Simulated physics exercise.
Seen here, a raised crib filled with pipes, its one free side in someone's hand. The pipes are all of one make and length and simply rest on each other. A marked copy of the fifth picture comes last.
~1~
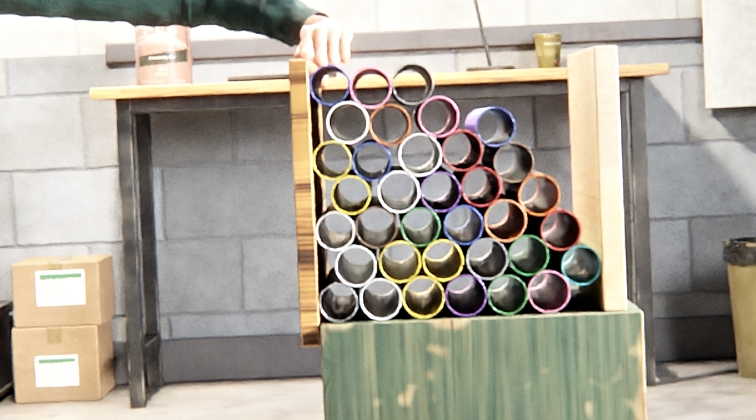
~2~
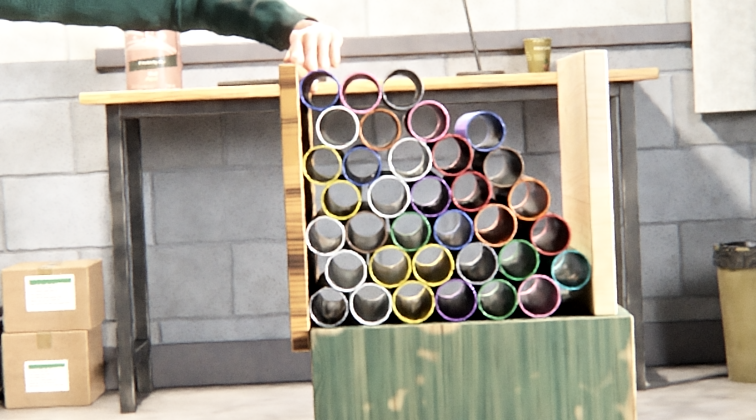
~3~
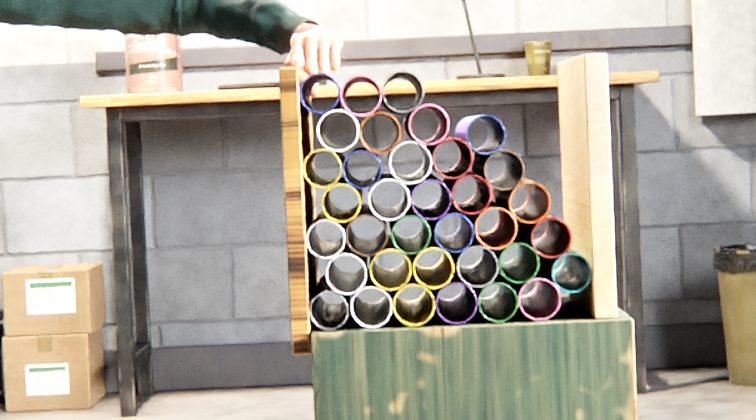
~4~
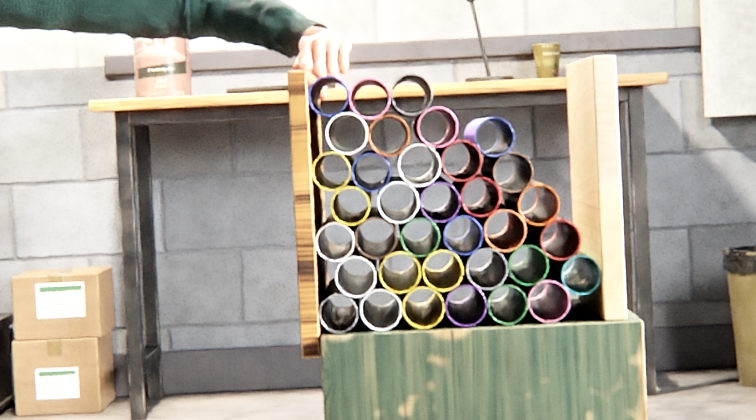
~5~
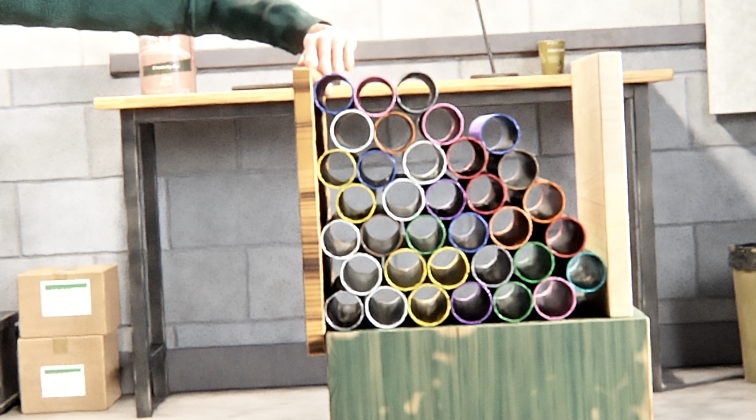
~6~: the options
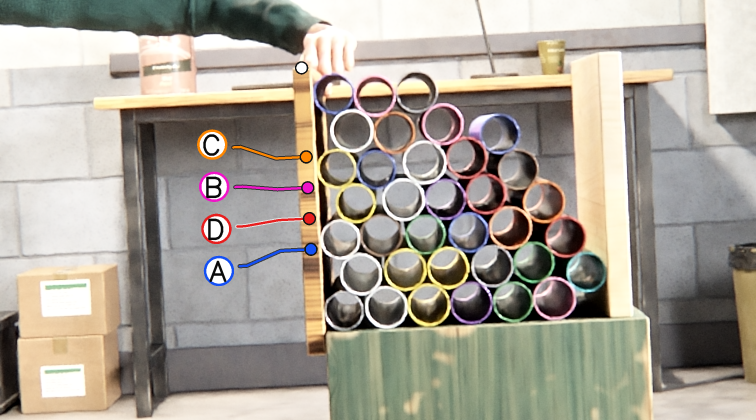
A hand holding the left side board of a raised crib of stacked, colour-rimmed pipes as the view shifts slightly, the pipes staying in place.
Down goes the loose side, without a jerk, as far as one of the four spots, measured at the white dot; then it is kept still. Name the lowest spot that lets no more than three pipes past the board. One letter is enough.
The last mark within the limit is B.
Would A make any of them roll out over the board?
At A: Yes.
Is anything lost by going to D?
Yes.
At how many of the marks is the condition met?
The number is two.
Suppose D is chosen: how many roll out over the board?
The count is four.
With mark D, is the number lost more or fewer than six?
It loses fewer than six.
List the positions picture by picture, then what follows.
A purple pipe (441, 192); a red pipe (463, 151); a pink pipe (438, 117), in the first frame.
A pink pipe (428, 122); side board (301, 201), in the second frame.
A grey pipe (329, 311); a pink pipe (539, 300), in the third frame.
A brown pipe (376, 238); a turquoise pipe (581, 275), in the fourth frame.
A purple pipe (445, 200); a red pipe (467, 158); a pink pipe (443, 124), in the fifth frame.
On the marked copy, A at (311, 249); B at (308, 188); C at (306, 157); D at (309, 218); the white dot at (301, 68).
Following B. Soon after the start, top of the board (314, 124).
Later, top of the board (318, 186).
In the end, top of the board (318, 187), one out over the board.
As for the rest, A four out over the board; C one out over the board; D four out over the board.
